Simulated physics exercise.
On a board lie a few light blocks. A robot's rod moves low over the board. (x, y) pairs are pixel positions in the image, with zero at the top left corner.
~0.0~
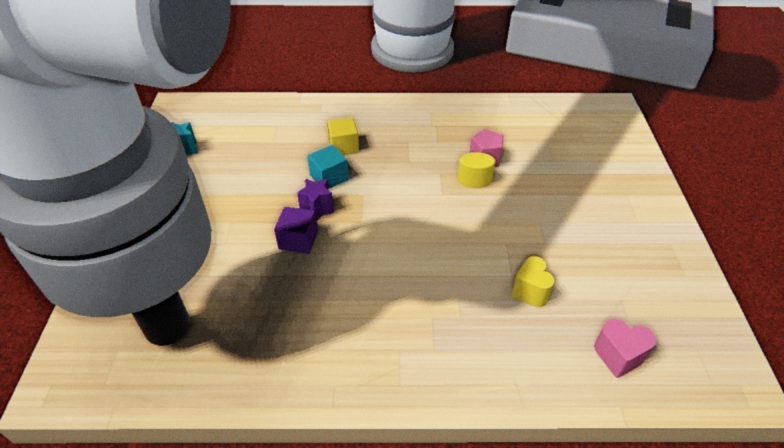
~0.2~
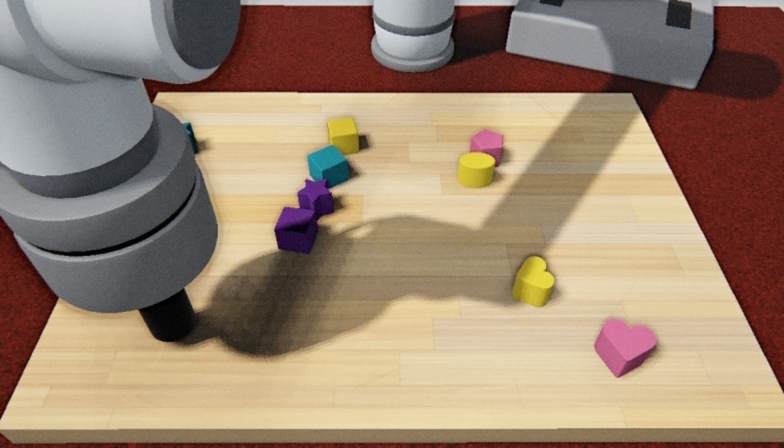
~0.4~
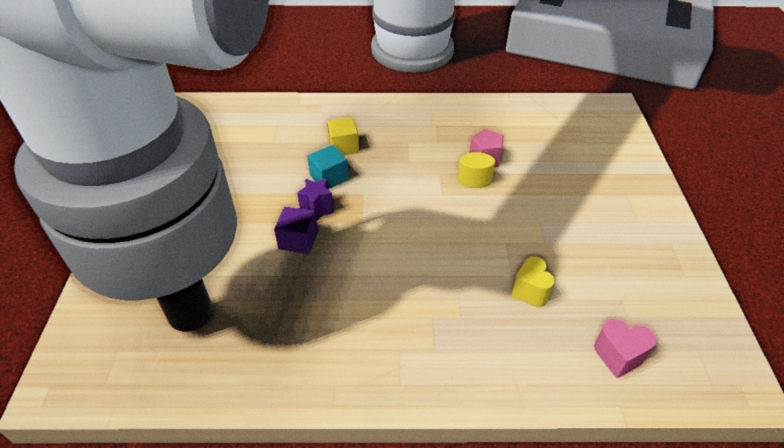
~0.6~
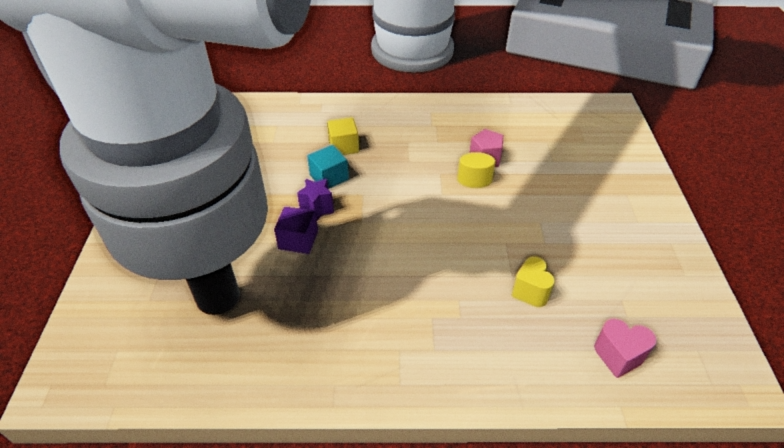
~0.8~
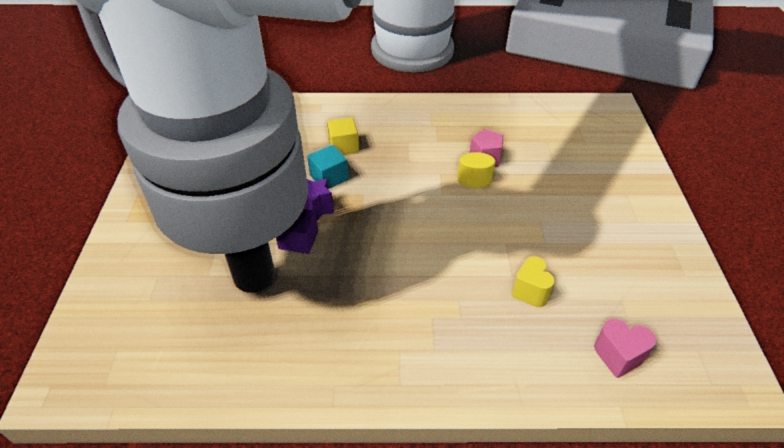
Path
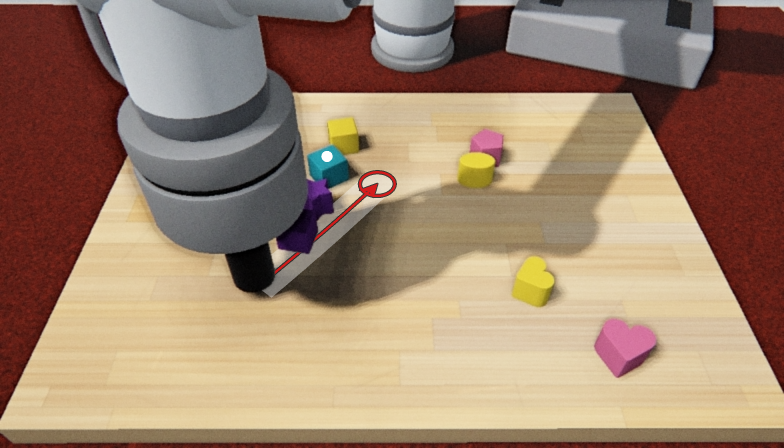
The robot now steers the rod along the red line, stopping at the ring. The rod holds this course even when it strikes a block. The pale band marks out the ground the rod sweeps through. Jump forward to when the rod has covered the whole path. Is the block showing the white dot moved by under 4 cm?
That would be a no.
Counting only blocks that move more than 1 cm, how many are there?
The push moves three or more blocks more than 1 cm.
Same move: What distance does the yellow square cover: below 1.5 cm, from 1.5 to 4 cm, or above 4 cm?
From 1.5 to 4 cm.
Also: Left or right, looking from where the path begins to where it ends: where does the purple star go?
It slides leftward.
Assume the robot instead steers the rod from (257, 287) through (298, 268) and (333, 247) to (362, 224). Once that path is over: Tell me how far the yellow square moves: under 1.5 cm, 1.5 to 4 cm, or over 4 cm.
Under 1.5 cm.
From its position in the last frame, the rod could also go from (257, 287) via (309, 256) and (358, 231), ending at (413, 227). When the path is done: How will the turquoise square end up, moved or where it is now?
That block is going to be left alone.
The drawn path runs in a line from (257, 287) to (377, 184); the dot is on the turquoise square.
The first path, step by step. One third of the way, rod (302, 238); purple square (313, 203); purple star (319, 181), turned 25° anticlockwise.
Two thirds of the way, rod (342, 204); purple square (346, 170), turned 25° anticlockwise; purple star (338, 151), turned 50° anticlockwise; turquoise square (323, 136), turned 25° anticlockwise; yellow square (342, 121), turned 35° clockwise.
At the end, rod (377, 173); purple square (365, 142), turned 55° anticlockwise; purple star (345, 130), turned 80° anticlockwise; turquoise square (316, 130), turned 40° anticlockwise; yellow square (342, 113), turned 45° clockwise.
